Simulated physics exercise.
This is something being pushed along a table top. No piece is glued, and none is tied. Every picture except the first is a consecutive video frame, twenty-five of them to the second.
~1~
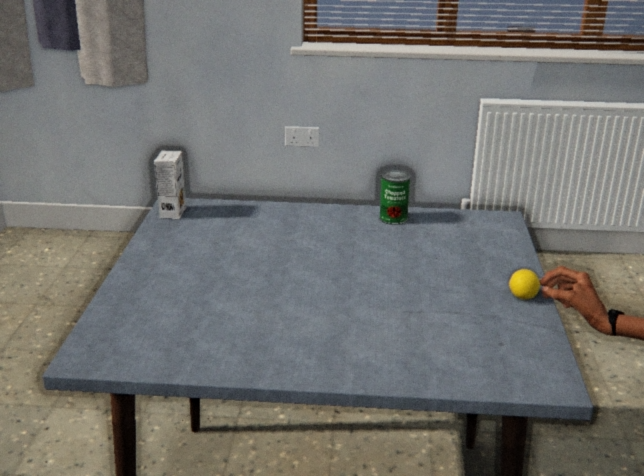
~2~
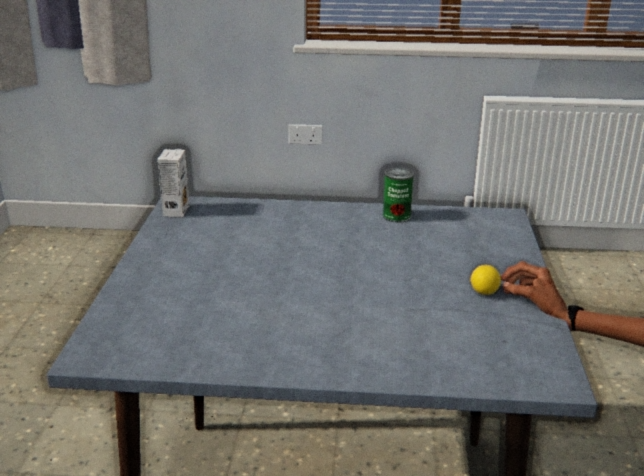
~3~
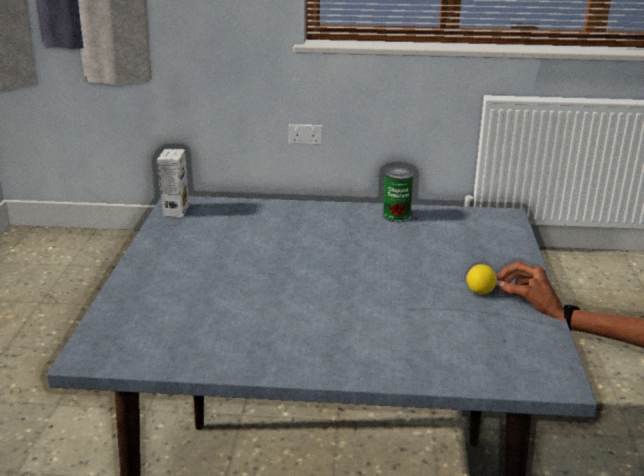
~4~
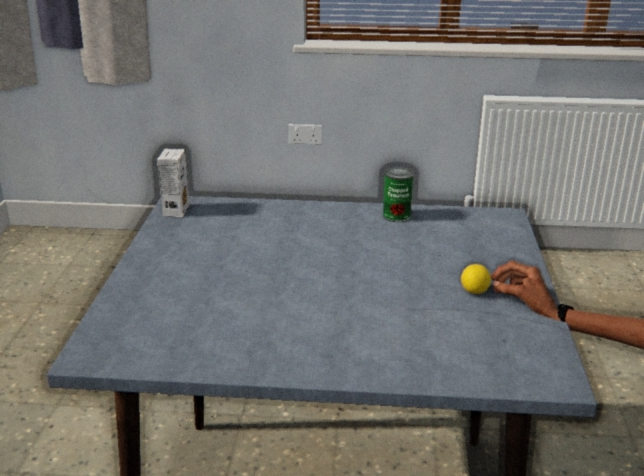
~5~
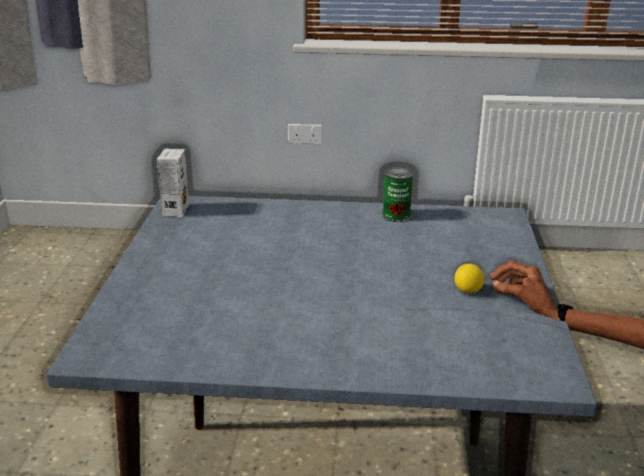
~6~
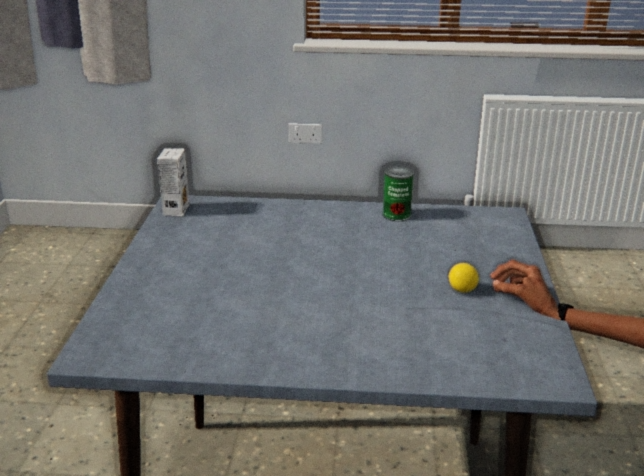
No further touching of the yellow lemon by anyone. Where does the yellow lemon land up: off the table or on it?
On it.
Then, 0.10 s on from there, yellow lemon shifted about its own width near (450, 277).
Then, 0.40 s on from there, yellow lemon shifted well along near (418, 276).
Then, 0.70 s on from there, yellow lemon shifted well along near (400, 275).
In the end, moved from the start, yellow lemon. At the end, from the last picture's camera, yellow lemon near (397, 275).
